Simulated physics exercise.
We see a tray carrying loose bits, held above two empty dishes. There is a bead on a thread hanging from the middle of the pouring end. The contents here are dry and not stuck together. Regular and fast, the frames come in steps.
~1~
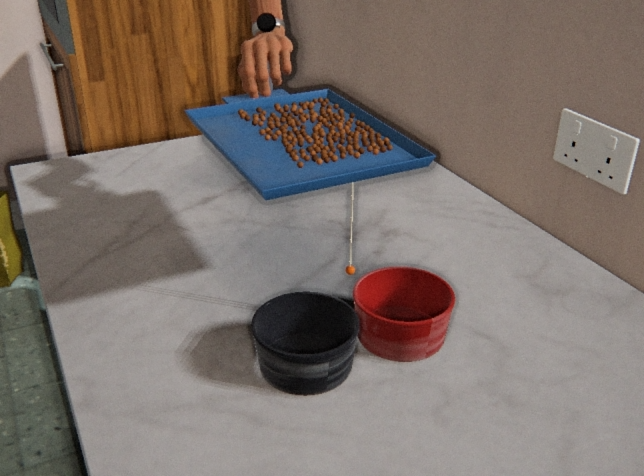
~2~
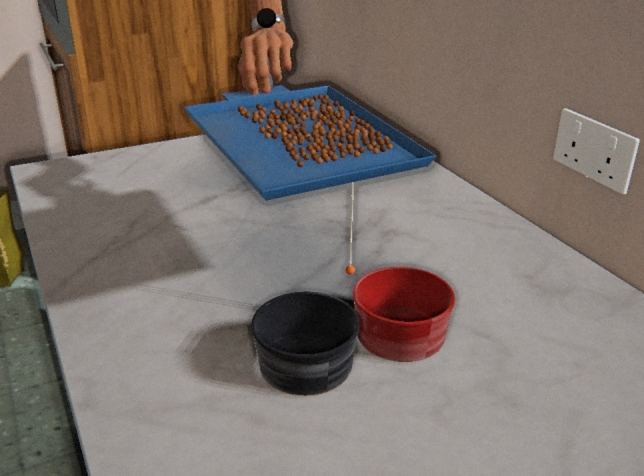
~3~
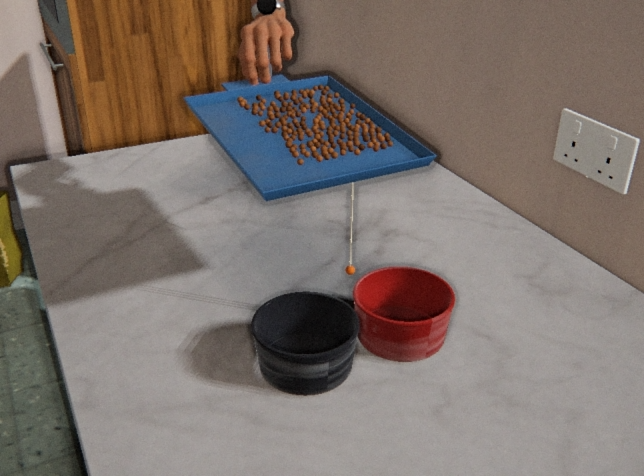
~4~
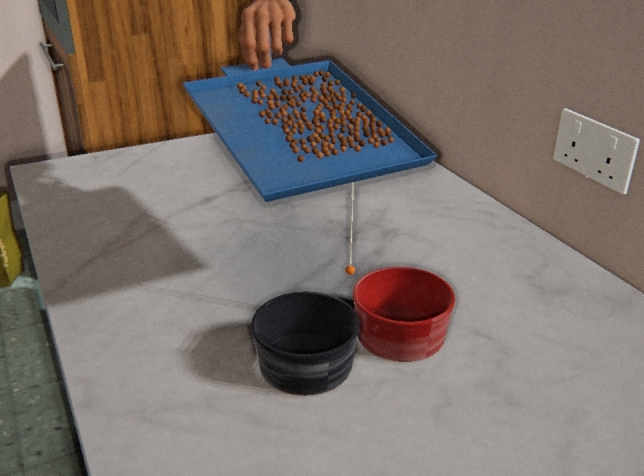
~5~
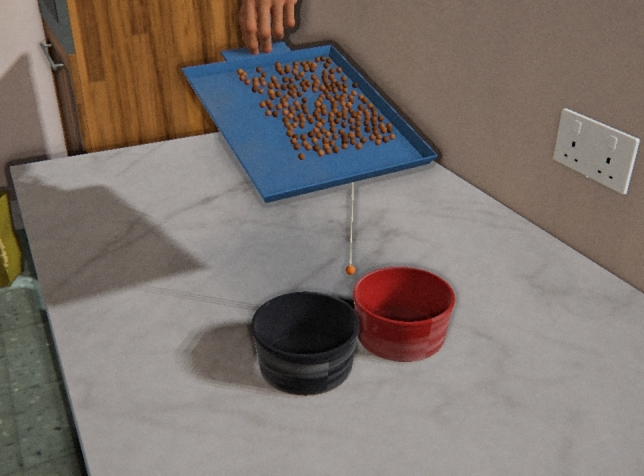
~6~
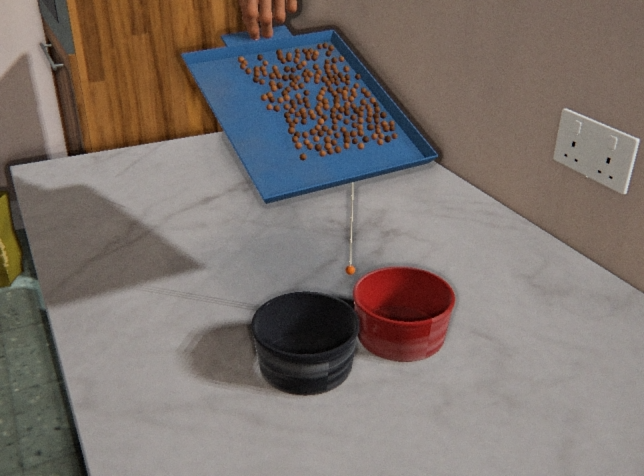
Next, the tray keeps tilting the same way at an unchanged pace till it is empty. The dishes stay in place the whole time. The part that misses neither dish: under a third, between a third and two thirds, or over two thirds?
The dishes collect upwards of two thirds of the load.
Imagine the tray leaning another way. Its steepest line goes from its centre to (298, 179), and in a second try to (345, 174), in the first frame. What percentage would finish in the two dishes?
70 % then 80 %, roughly.
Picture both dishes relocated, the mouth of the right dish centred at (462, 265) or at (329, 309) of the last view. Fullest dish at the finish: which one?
Run 1: The one on the left side. Run 2: The one on the right side.
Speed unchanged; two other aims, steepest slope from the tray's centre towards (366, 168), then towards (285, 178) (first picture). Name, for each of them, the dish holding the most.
First spot: The rightmost dish, second spot: The leftmost dish.
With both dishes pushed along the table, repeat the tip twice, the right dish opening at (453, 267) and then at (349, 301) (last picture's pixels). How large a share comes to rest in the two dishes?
You'd get 50 in a hundred the first time and 70 in a hundred the second.
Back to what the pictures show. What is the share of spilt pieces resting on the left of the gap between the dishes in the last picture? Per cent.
Close to 30 per cent.
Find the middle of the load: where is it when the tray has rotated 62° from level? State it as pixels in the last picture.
Somewhere about pixel (356, 201).
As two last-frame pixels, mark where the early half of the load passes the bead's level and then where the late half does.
Initially about (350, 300); subsequently about (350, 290).
Just after the last frame, tray tipped steeply; roughly half on the tray; about a tenth in the left dish; about a tenth in the right dish; just a few outside both; roughly a third in the air.
A moment on, tray tipped past a quarter turn; roughly half in the left dish; roughly a third in the right dish; about a tenth outside both; about a tenth in the air.
Further on, tray tipped past a quarter turn; roughly half in the left dish; roughly a third in the right dish; about a tenth outside both.
When it is over, tray tipped past a quarter turn; roughly half in the left dish; roughly a third in the right dish; about a tenth outside both.
